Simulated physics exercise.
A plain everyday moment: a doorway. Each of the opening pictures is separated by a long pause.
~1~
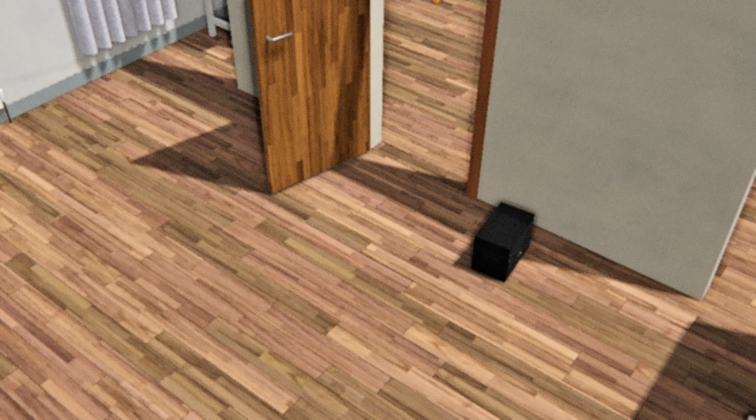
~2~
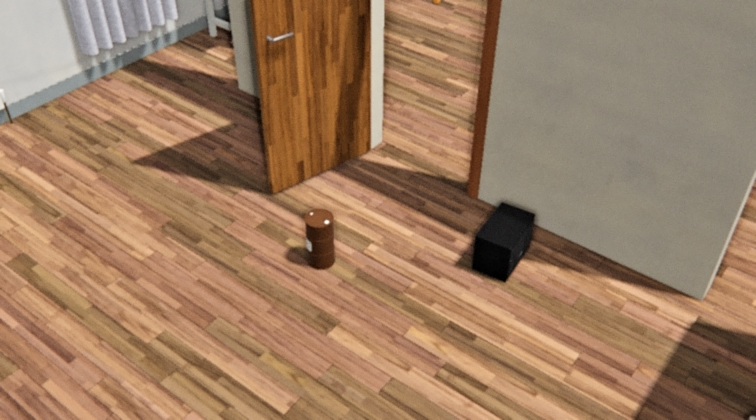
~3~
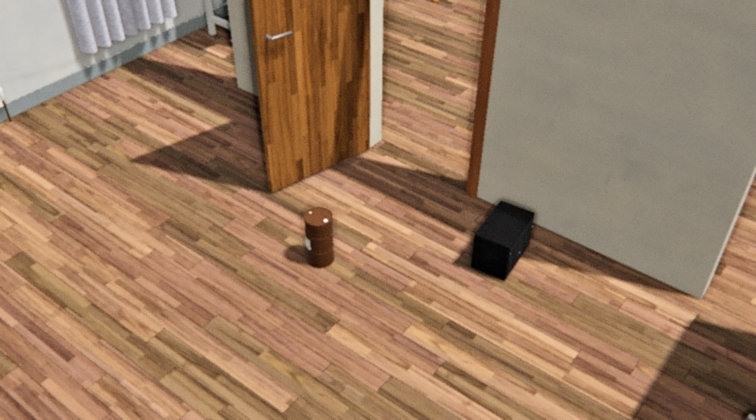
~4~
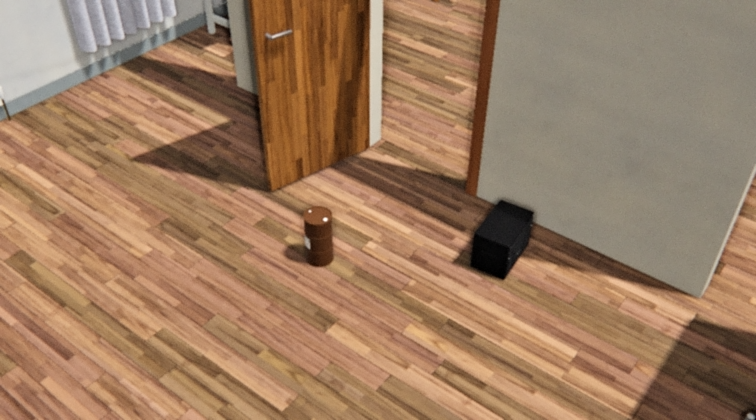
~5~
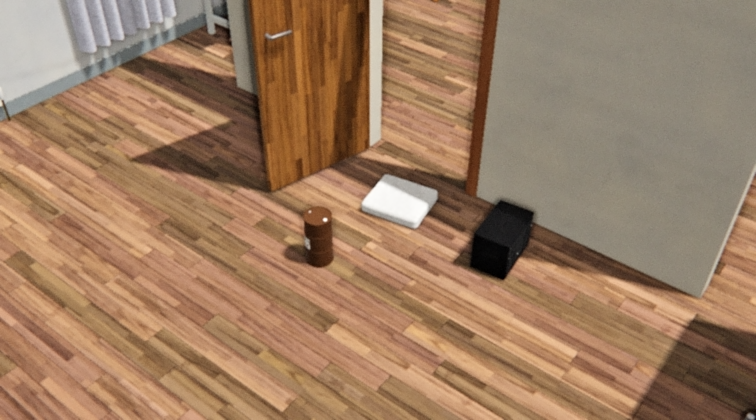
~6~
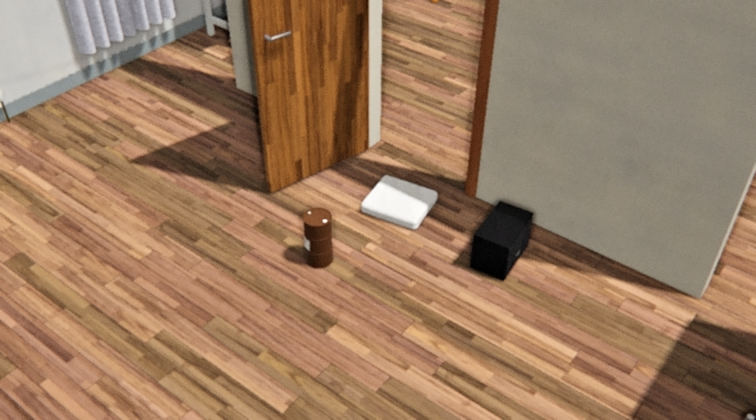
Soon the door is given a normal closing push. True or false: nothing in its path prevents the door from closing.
False.
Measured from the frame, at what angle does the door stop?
Angle: About 30°.
Then, 0.80 s past the last view, open by 81°.
Then, 1.40 s past the last view, open by 53°; white cushion displaced a little near (407, 201).
Then, 1.70 s past the last view, open by 41°; white cushion displaced a little near (429, 198).
Then, 3.00 s past the last view, open by 35°; white cushion displaced about its own width near (442, 201).
Finally, open by 29°; moved from the start, white cushion; the other 2 still in place. Final places as the last picture's camera would see them, white cushion near (454, 203).
